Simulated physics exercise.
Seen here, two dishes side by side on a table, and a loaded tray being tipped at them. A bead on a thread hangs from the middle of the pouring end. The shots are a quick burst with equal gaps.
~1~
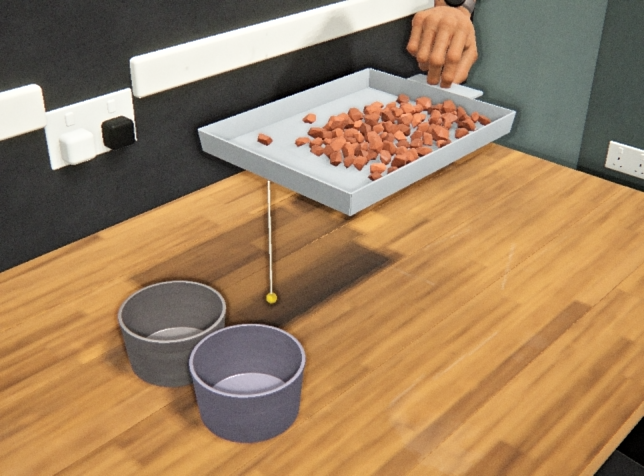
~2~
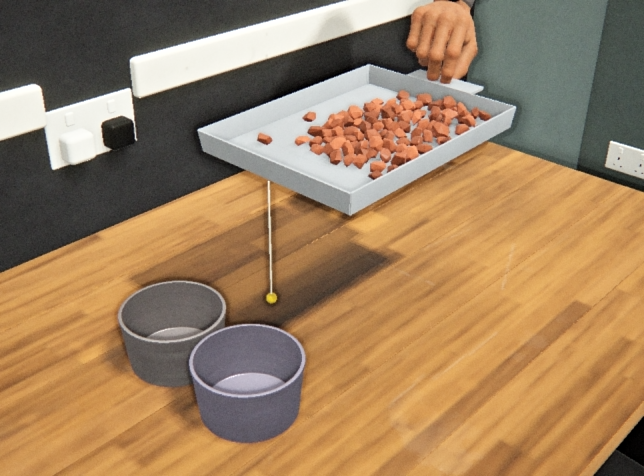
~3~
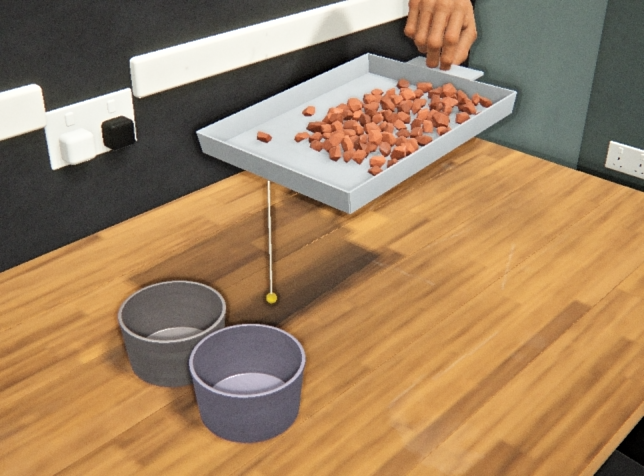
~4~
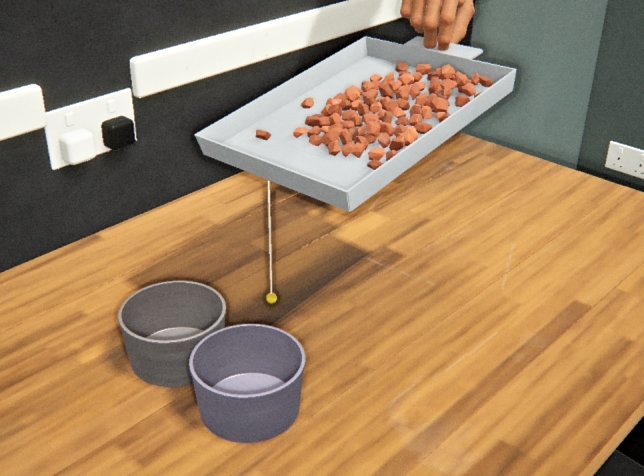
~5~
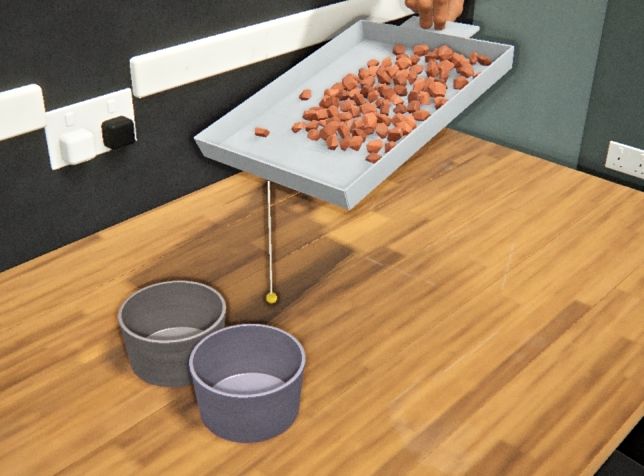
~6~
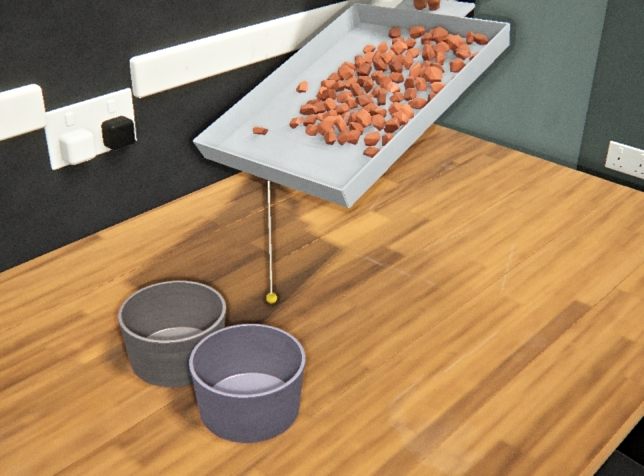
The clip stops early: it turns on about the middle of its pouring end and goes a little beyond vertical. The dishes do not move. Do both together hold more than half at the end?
Caught overall: More than half.
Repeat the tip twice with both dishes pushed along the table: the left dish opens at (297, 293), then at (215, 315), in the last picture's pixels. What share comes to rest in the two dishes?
About 0 and 50 per cent.
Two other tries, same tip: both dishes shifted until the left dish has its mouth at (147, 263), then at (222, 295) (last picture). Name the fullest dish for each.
The first try: The right-hand dish. The second: The left one.
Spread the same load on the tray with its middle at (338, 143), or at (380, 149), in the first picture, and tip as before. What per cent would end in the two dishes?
First some 80, then 80 per cent.
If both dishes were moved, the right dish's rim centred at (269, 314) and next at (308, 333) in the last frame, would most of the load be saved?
At the first place not half, at the second under half.
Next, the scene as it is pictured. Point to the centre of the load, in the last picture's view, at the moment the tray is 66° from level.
Roughly at (249, 136).
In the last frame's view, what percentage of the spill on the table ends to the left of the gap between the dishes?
Some 70 per cent.
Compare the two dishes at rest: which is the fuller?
That is the left one.
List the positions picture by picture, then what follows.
In the first picture, corners of the pouring end at (202, 129) and (351, 192), level; middle of the load at (394, 131), bits of crushed brick; left dish at (133, 352); right dish at (206, 406); bead on its thread at (272, 298).
In the second picture, corners of the pouring end at (202, 130) and (350, 191), level; middle of the load at (394, 128).
In the third picture, corners of the pouring end at (201, 131) and (349, 190), tipped barely, lowest at the left corner; middle of the load at (394, 120).
In the fourth picture, corners of the pouring end at (199, 134) and (347, 189), tipped a little, lowest at the left corner; middle of the load at (392, 107).
In the fifth picture, corners of the pouring end at (198, 137) and (344, 188), tipped clearly, lowest at the left corner; middle of the load at (390, 95).
In the sixth picture, corners of the pouring end at (197, 140) and (342, 187), tipped clearly, lowest at the left corner; middle of the load at (385, 83); left dish at (133, 352); right dish at (206, 406).
Soon, tray tipped steeply; nearly all on the tray; a stray few in the air.
A while on, tray tipped past a quarter turn; about a third on the tray; a small part in the right dish; about a third in the left dish; a small part outside both; a small part in the air.
Towards the end, tray tipped past a quarter turn; about a quarter in the right dish; about half in the left dish; about a quarter outside both.
Finally, tray tipped past a quarter turn; about a quarter in the right dish; about half in the left dish; about a quarter outside both.
